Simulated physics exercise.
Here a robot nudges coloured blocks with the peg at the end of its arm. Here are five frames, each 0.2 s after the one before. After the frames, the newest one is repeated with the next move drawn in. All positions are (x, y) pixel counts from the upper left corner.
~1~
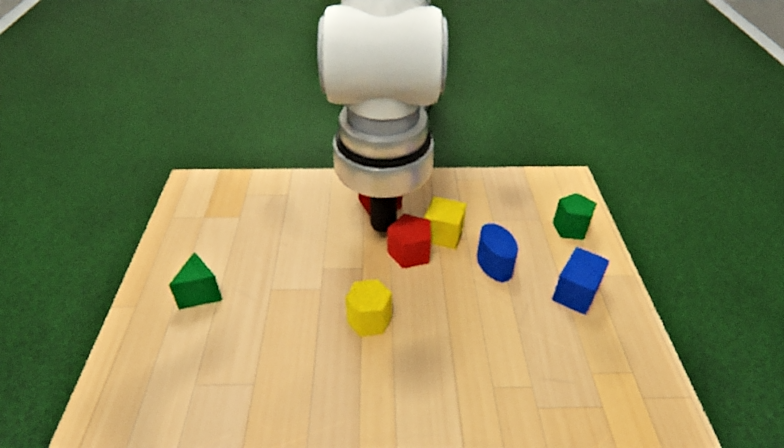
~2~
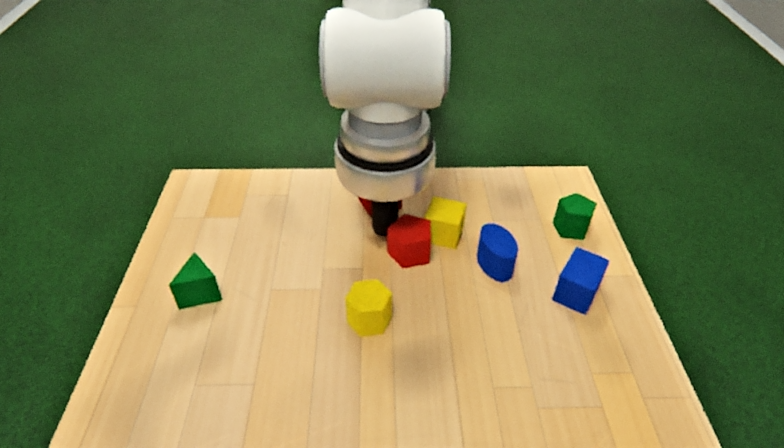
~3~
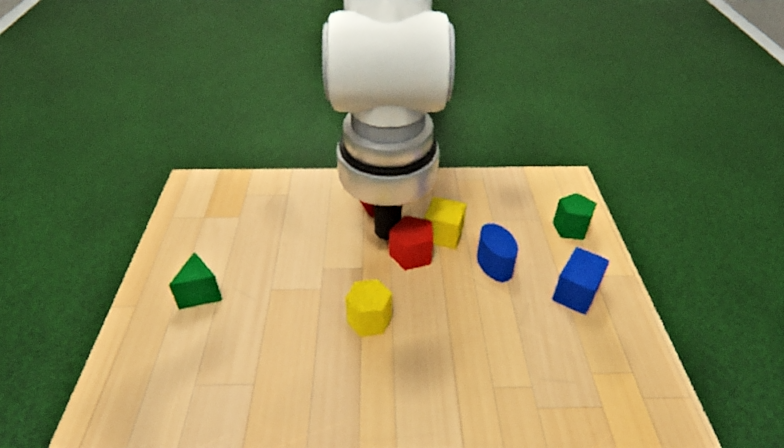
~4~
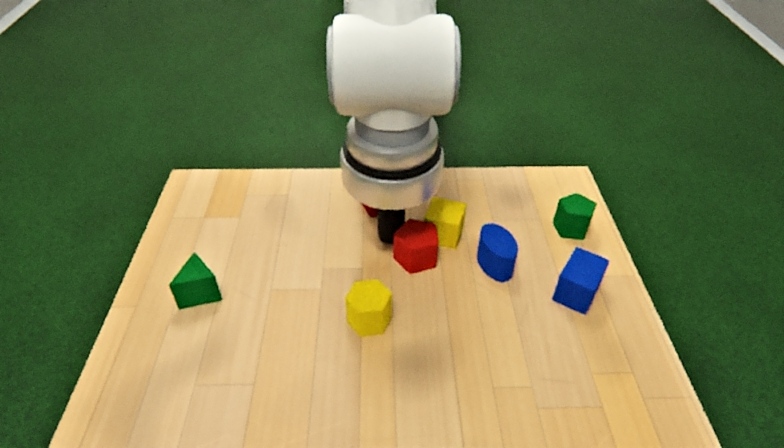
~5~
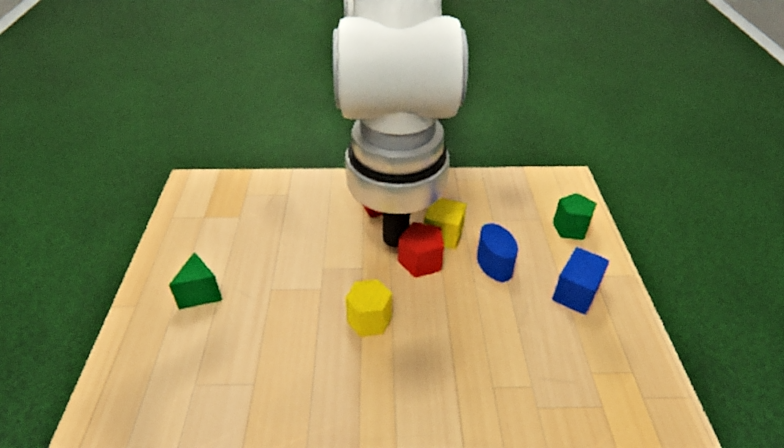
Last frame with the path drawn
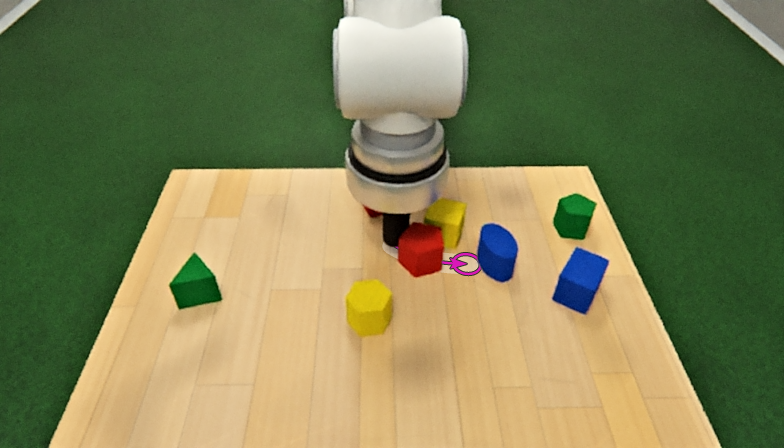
The robot arm edged slightly right and toward the viewer, its black peg nudging the red block a short way in the same direction, while the yellow, blue and green blocks around it stayed still.
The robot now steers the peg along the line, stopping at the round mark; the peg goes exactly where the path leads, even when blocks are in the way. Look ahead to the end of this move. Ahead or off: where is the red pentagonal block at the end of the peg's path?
Beside or behind, I predict.
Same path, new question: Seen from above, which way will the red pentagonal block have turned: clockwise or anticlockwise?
It twists with the clock when seen from above.
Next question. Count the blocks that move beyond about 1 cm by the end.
Blocks displaced: 1.
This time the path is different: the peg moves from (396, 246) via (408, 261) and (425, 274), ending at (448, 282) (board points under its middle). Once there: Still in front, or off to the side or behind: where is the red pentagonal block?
It stays on the peg's front.
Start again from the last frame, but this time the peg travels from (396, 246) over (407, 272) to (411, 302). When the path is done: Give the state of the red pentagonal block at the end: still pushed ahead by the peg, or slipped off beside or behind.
Slid off.
The line goes from (396, 246) over (417, 256) and (441, 262) to (467, 264).
On the path given first. Halfway along, peg (429, 253); red pentagonal block (454, 255), turned 20° clockwise.
At the end, peg (468, 257); red pentagonal block (471, 265), turned 50° clockwise; blue oval unmoved.
